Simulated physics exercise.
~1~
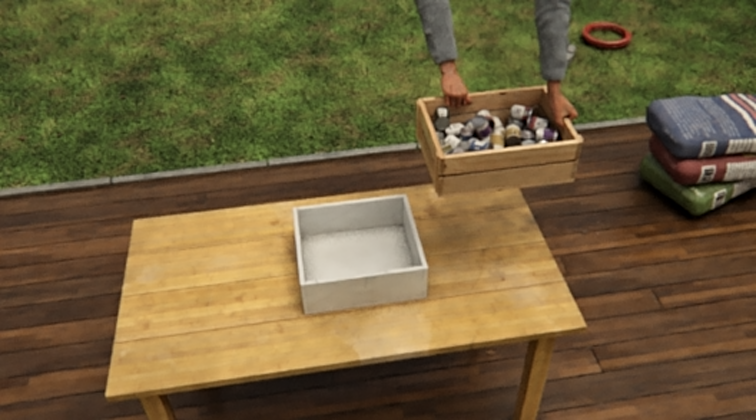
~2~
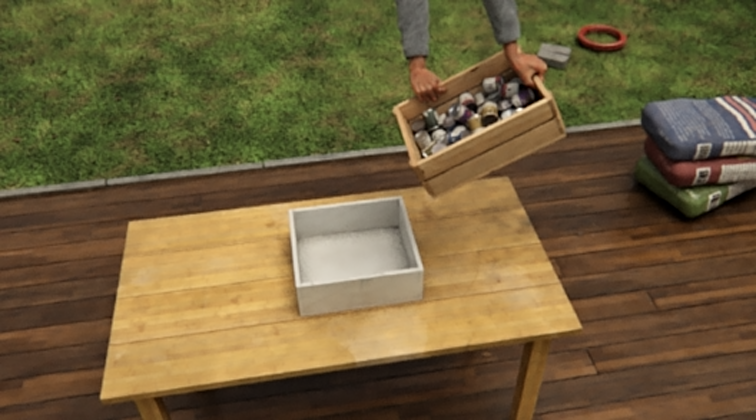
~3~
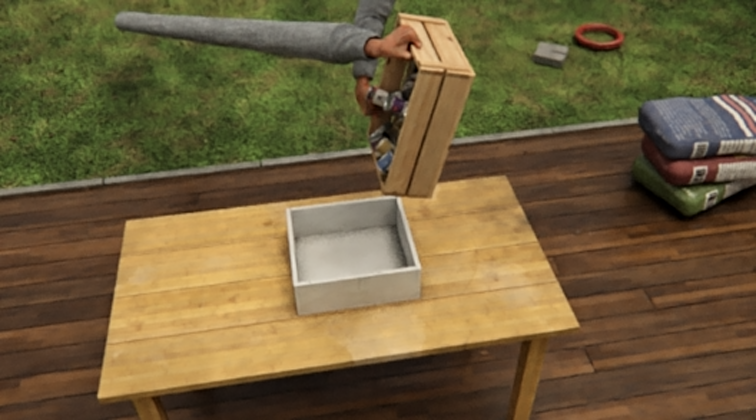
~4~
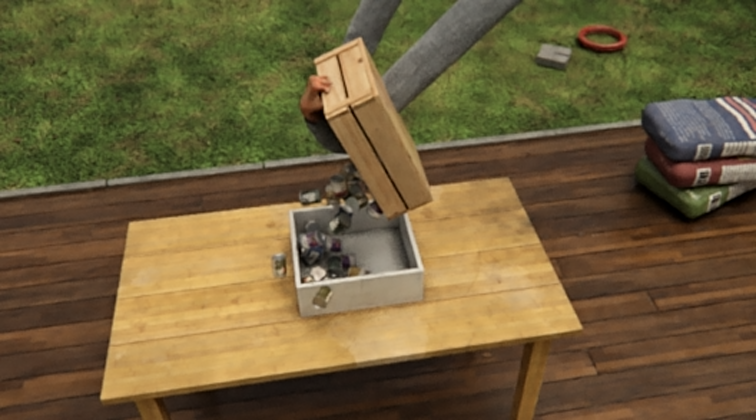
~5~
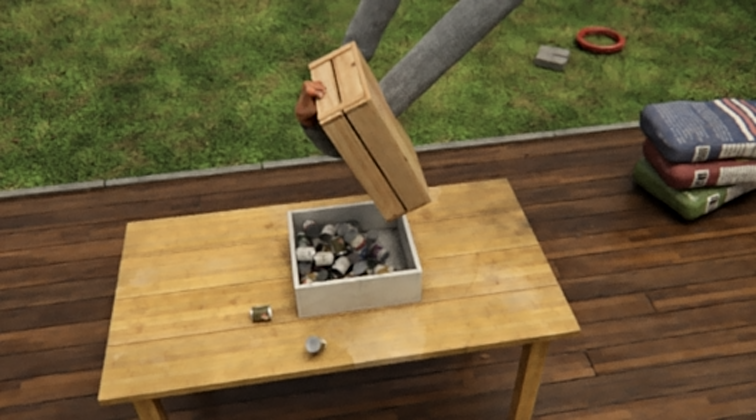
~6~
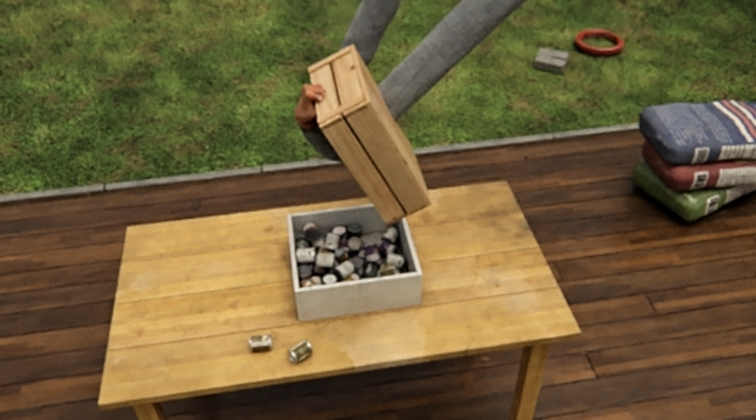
Hands tipping a wooden crate of small tins into a pale tray on a table, two tins ending up outside.
